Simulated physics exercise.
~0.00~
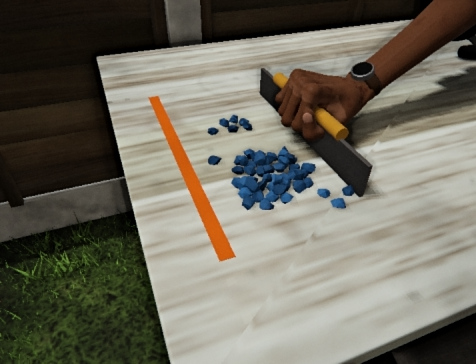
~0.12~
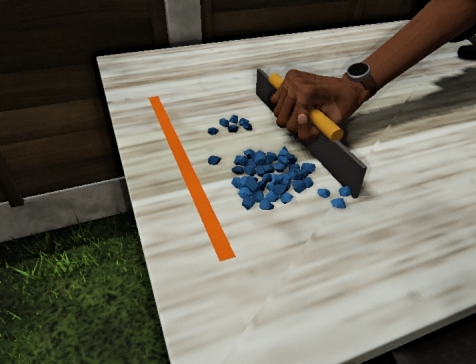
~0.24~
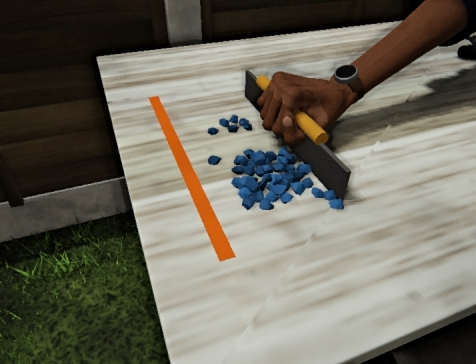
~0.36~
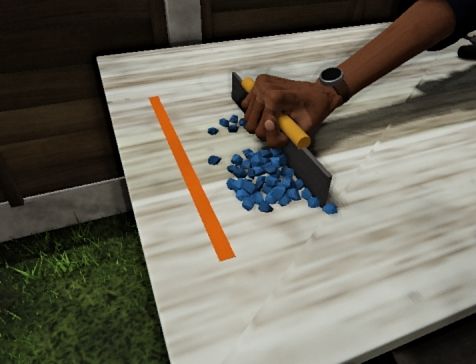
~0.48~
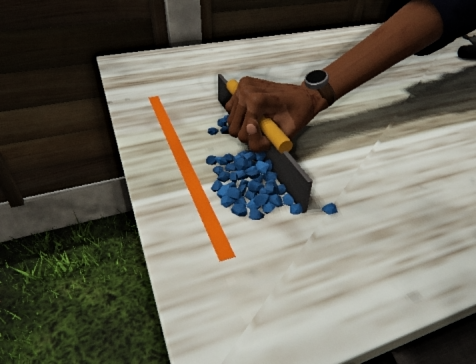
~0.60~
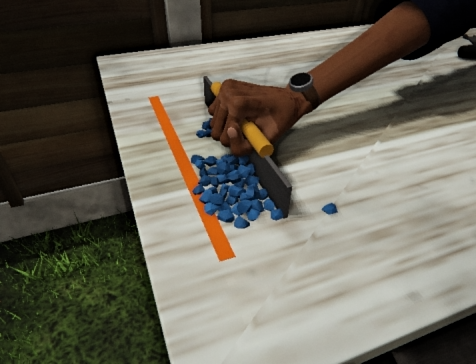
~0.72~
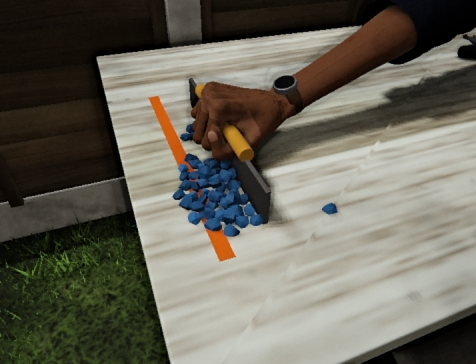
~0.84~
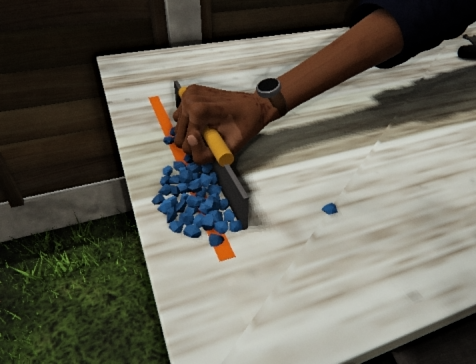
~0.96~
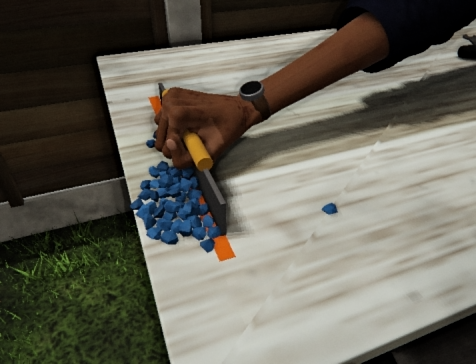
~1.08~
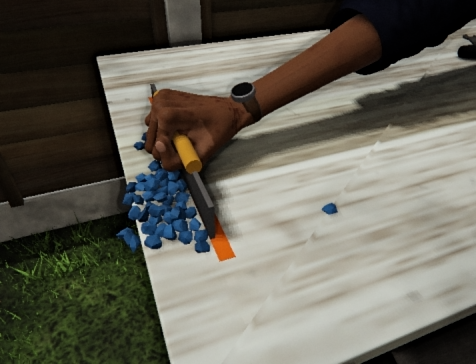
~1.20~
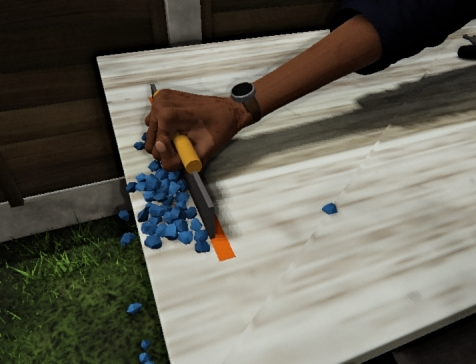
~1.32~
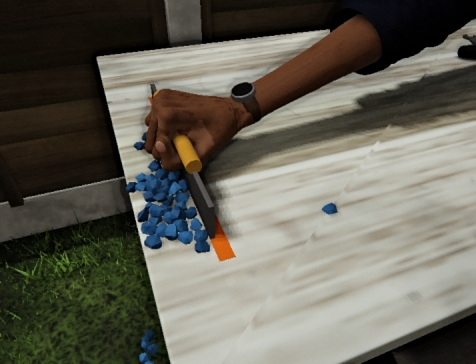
On a pale tabletop, a hand scrapes blue bits left across orange tape, spilling some onto grass.
